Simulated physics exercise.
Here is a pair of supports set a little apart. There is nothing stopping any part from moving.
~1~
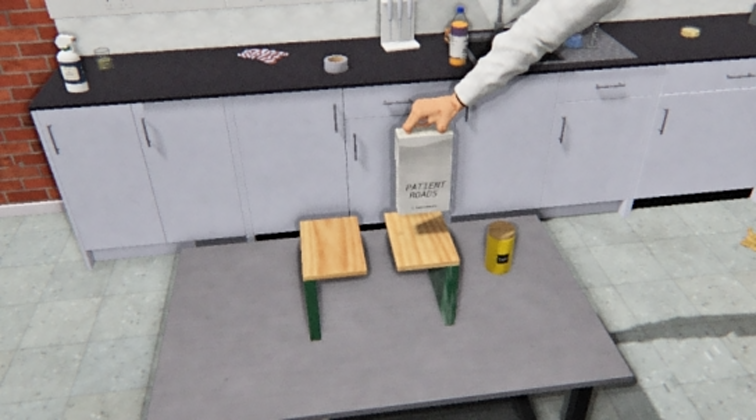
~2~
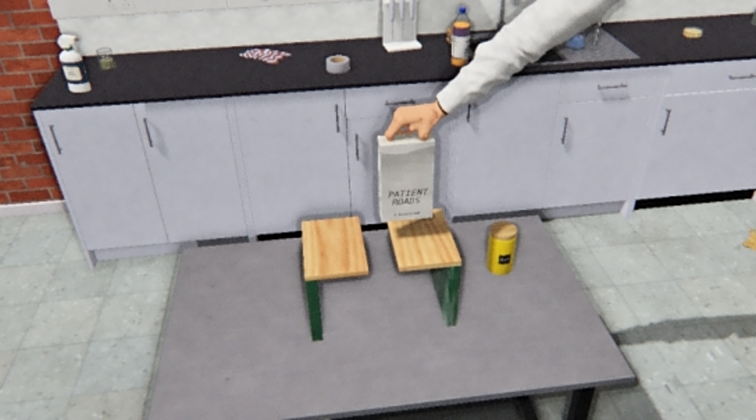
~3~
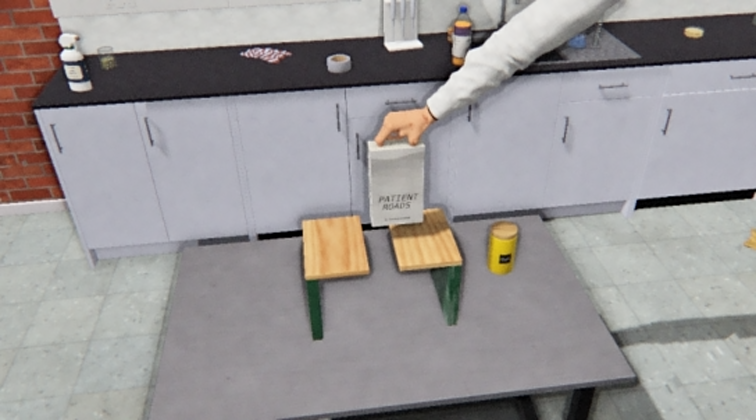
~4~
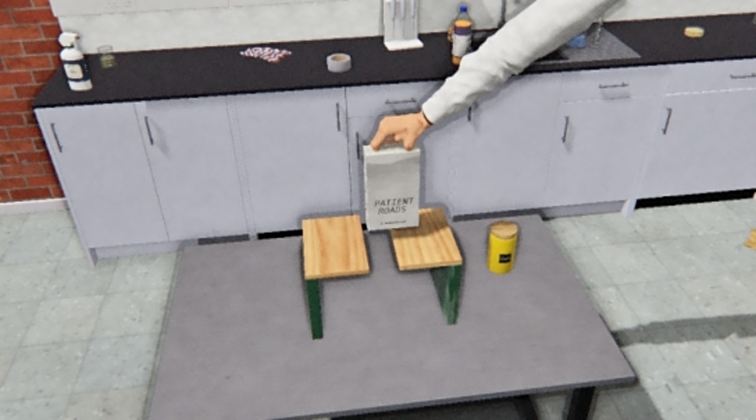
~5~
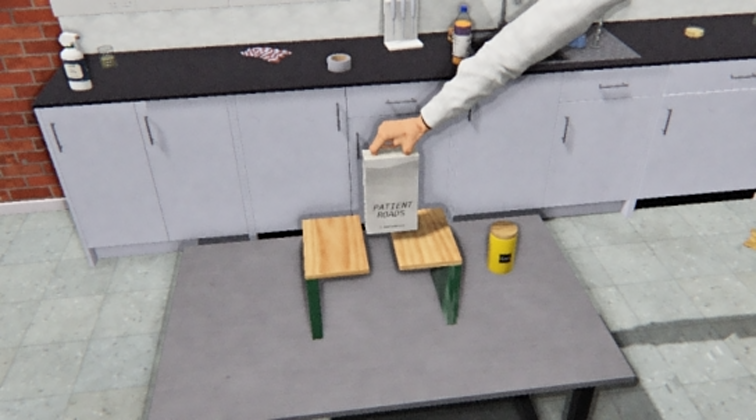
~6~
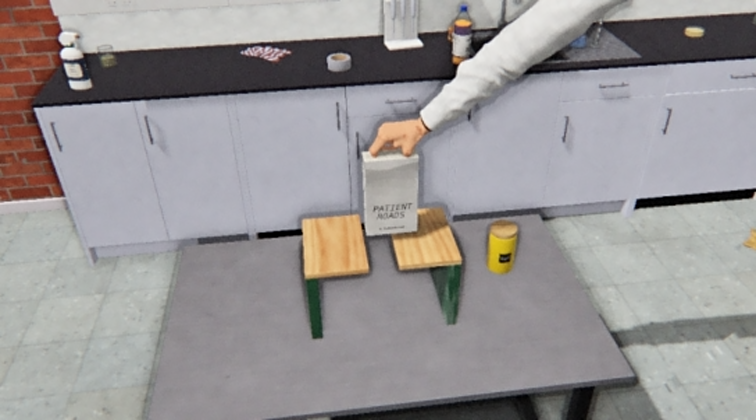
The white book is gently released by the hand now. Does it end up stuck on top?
I'd say it won't pass the gap at all.
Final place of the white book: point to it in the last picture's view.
Around (343, 221).
Then, 0.30 s after the last picture, white book tipped 3° from how it was near (388, 203).
Then, 0.60 s after the last picture, white book tipped 56° from how it was near (362, 215).
Then, 0.70 s after the last picture, white book on its side near (349, 221).
At rest, tipped over on the stand or table, white book; yellow jar in place. Seen from the same camera at the end, white book near (344, 221). The book lodges.
